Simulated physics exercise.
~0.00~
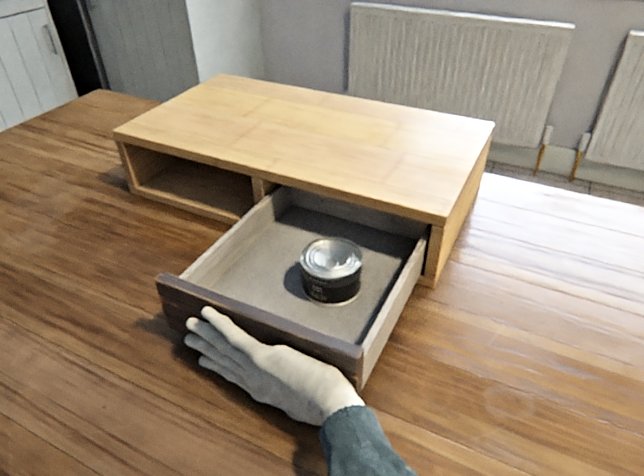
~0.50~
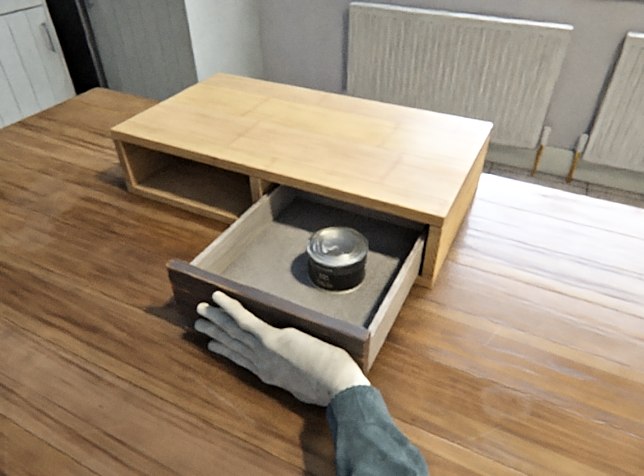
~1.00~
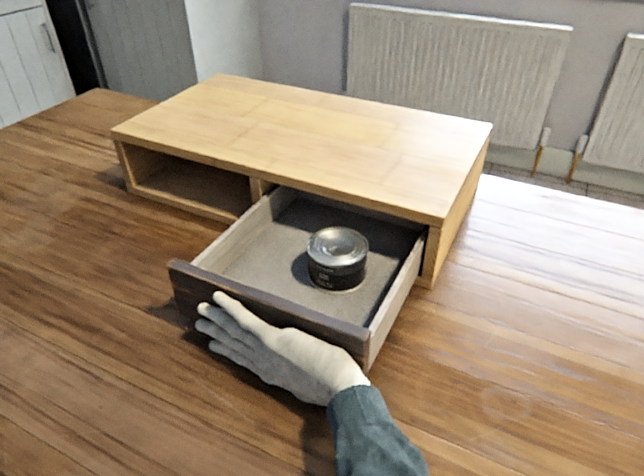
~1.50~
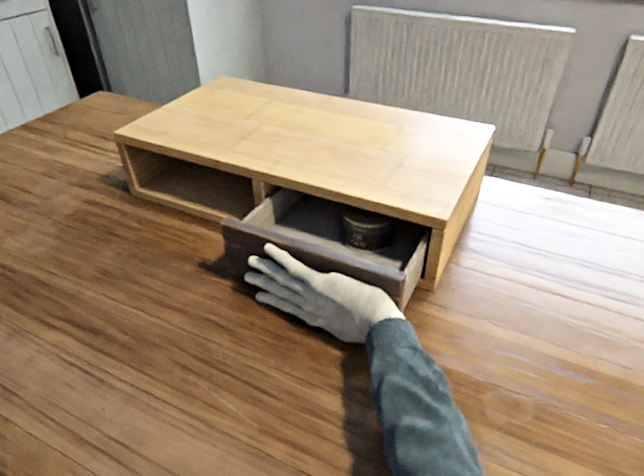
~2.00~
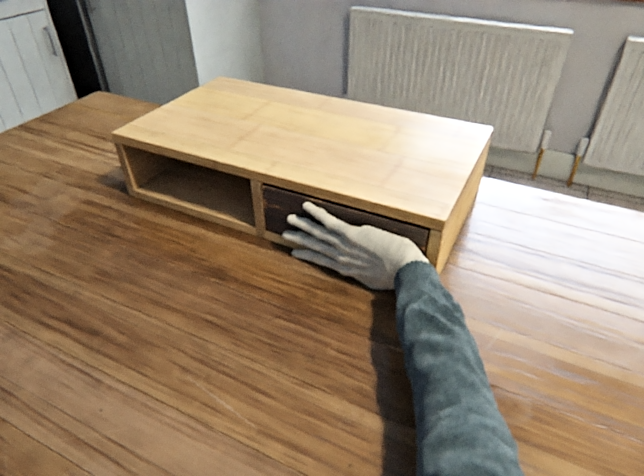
The clip opens on a low wooden chest on a striped wooden table, its right-hand drawer pulled out with a small black pot inside, and a hand resting against the dark drawer front. The hand nudges the drawer a little way inward, and the pot rides along with it. After a brief moment with hardly any movement, the hand pushes again, sliding the drawer much farther back as the pot passes under the chest's top. The hand keeps pressing until the drawer sits flush in the chest, with the pot hidden from view.
